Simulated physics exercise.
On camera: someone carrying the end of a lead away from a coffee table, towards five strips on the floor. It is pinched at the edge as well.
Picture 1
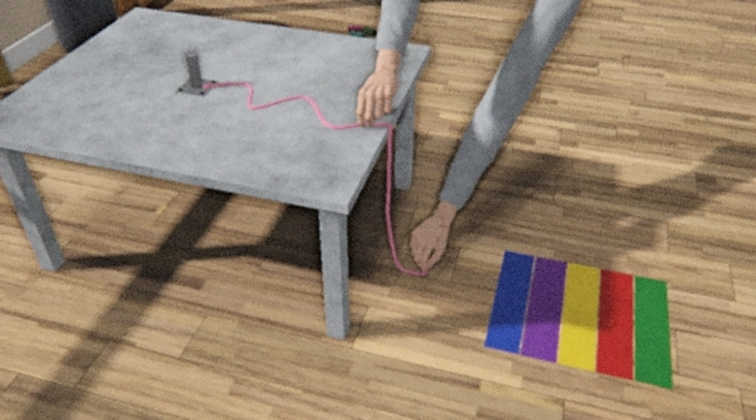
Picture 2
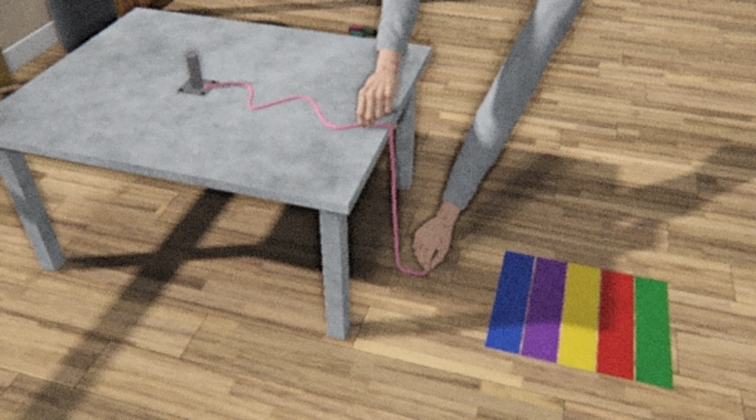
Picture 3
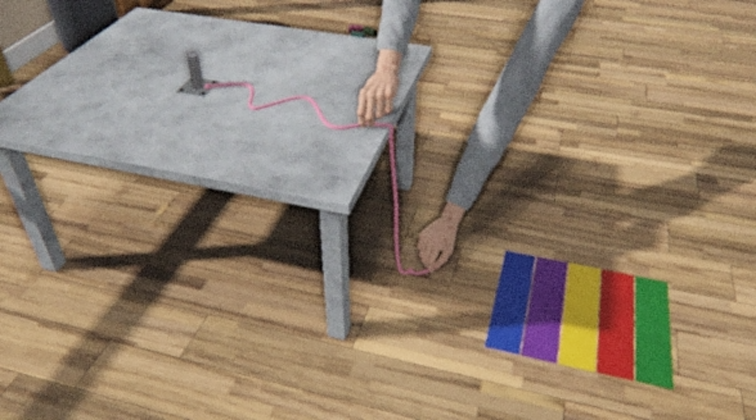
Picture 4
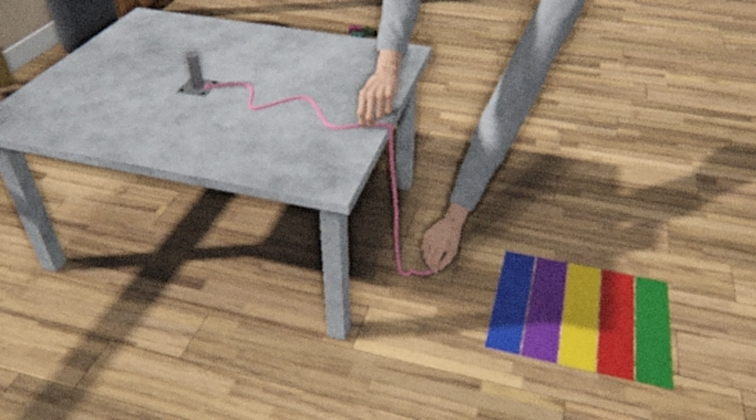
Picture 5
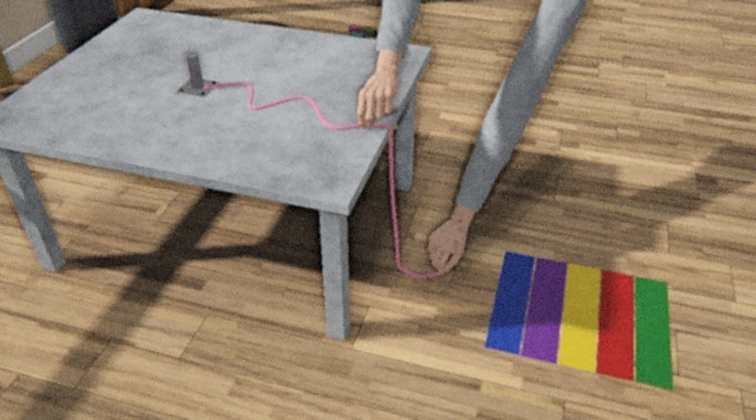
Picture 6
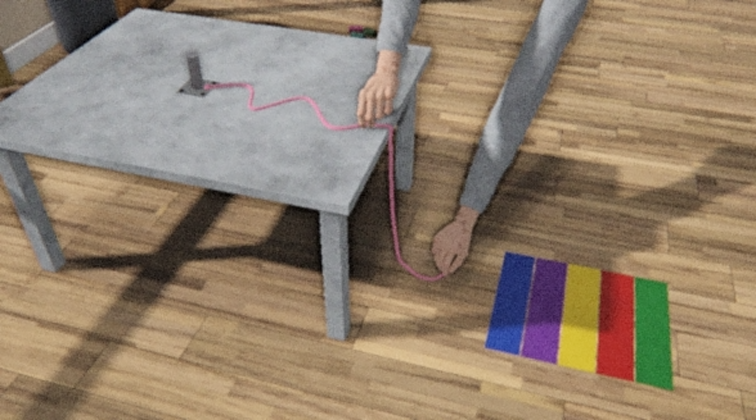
A hand holding the end of a pink lead moves slightly to the right, low beside a grey table, towards blue, purple, yellow, red and green strips on the wooden floor, while another hand pinches the lead at the table's edge.
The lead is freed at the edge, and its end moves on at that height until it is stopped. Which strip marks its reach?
It gets as far as the red strip.
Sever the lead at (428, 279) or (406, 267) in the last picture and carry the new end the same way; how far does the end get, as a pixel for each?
The places are (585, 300) and (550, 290).
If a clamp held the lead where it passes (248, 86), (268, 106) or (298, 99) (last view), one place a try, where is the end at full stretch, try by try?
The places are (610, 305), (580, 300) and (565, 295).
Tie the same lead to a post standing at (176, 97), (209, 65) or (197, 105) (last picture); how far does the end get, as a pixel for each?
Try by try, around (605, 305), (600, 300) and (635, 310).
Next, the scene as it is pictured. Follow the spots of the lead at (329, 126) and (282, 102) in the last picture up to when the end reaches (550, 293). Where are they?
Near (392, 131) and (315, 110).
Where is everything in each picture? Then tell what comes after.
In the first frame, end (426, 266); blue (505, 331); purple (541, 339); yellow (578, 347); red (615, 355); green (653, 364).
In the second frame, end (429, 267); lead through (241, 84) (274, 104) (322, 118) (390, 131) (394, 197) (397, 255).
In the third frame, end (434, 268).
In the fourth frame, end (438, 269); lead through (241, 84) (274, 104) (323, 119) (391, 132) (395, 198) (398, 256).
In the fifth frame, end (444, 270).
In the sixth frame, end (449, 272); lead through (241, 85) (274, 105) (323, 119) (391, 132) (392, 198) (398, 256).
Soon after, end near (550, 293); over purple.
Then, end near (593, 302); over yellow.
At full stretch, end near (619, 307); over red. The red one.
